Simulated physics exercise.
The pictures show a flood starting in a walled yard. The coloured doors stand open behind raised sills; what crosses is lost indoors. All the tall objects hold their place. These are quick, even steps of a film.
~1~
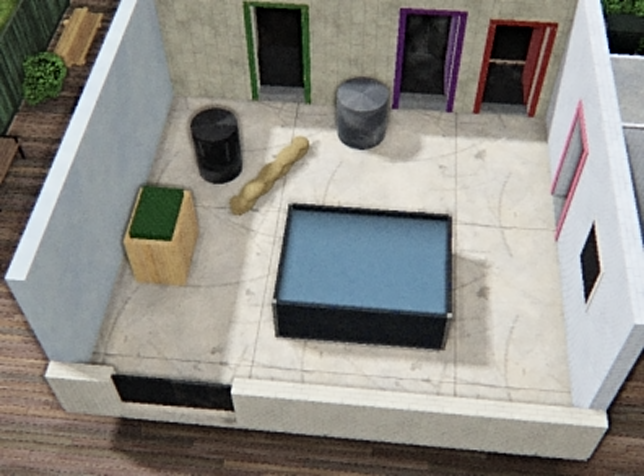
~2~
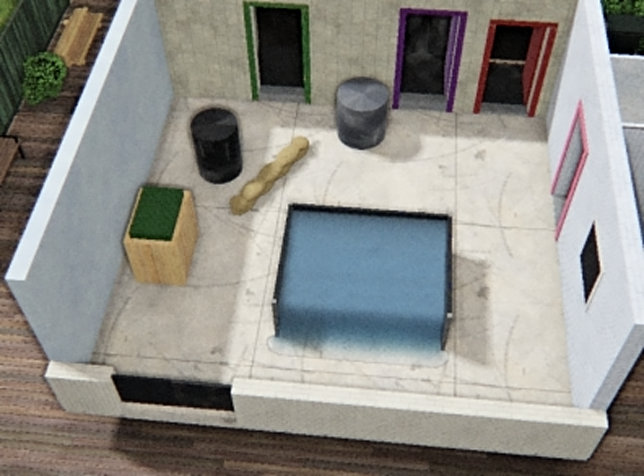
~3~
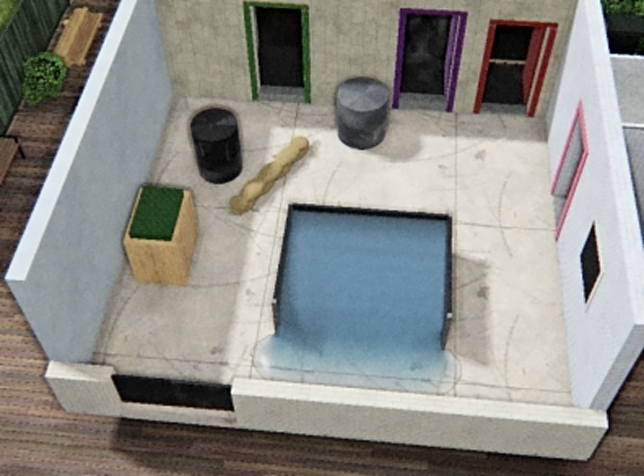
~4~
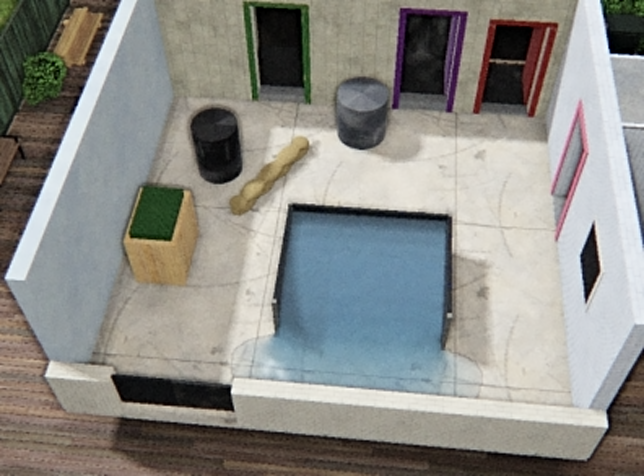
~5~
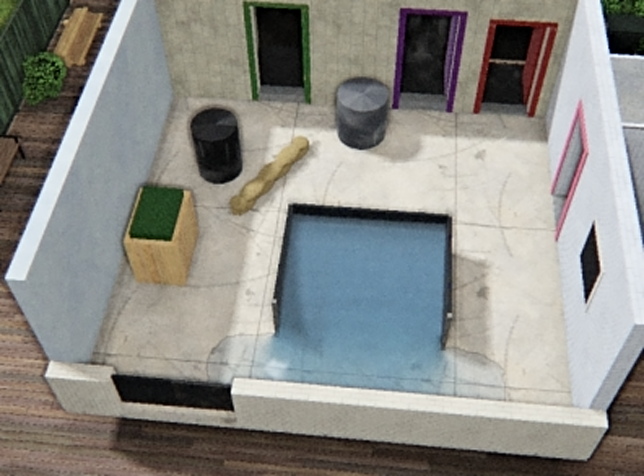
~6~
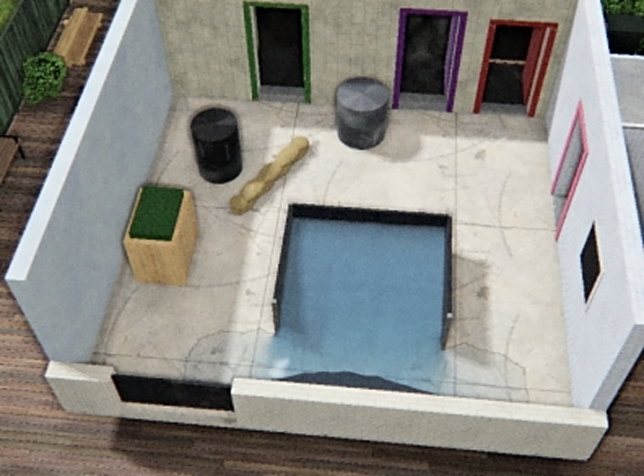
A blue-topped rectangular tank opening at its front, water pouring out and spreading across the pale floor of a walled yard.
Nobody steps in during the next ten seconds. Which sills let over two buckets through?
One by one: The pink door admits no more than that; the purple door admits no more than that; the red door lets in a lot; the green door admits no more than that.
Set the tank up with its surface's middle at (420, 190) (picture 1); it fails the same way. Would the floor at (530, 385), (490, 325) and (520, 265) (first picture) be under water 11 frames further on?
As listed: Flooded, wet, dry.
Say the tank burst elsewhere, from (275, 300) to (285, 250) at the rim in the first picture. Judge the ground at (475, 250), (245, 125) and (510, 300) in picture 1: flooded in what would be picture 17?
As listed: No water, free of water, not flooded.
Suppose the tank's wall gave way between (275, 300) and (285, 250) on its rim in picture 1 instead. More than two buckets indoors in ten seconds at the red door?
In short: Red takes less.
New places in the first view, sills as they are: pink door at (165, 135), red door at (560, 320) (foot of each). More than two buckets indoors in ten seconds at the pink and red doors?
In short: The pink door goes over; the red door is over.
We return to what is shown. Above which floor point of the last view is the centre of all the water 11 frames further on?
I would point to (346, 347).
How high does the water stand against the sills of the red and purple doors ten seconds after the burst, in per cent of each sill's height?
In turn 200 and 60 per cent.
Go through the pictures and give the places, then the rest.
The tank at (366, 260) is whole and still, in the first picture.
Water pours out at (360, 329) and has run to (271, 339), in the second picture.
Water pours out at (360, 331) and has run to (259, 363), in the third picture.
The front is at (241, 376), out from the gap at (360, 333), in the fourth picture.
Water pours out at (360, 333) and has run to a hidden place, in the fifth picture.
Water pours out at (360, 334) and has run to a hidden place, in the sixth picture.
A moment on, water covers 20 % of the floor; the pink door not reached, the purple door not reached, the red door not reached, the green door not reached.
Next, water covers 35 % of the floor; the pink door not reached, the purple door not reached, the red door not reached, the green door not reached.
Then, water covers 65 % of the floor; the pink door under two buckets in, the purple door not reached, the red door under two buckets in, the green door not reached.
Later, water covers 90 % of the floor; the pink door under two buckets in, the purple door wet at the sill, nothing in, the red door far over two buckets in, the green door wet at the sill, nothing in.
In the end, water covers 95 % of the floor; the pink door under two buckets in, the purple door wet at the sill, nothing in, the red door far over two buckets in, the green door wet at the sill, nothing in.
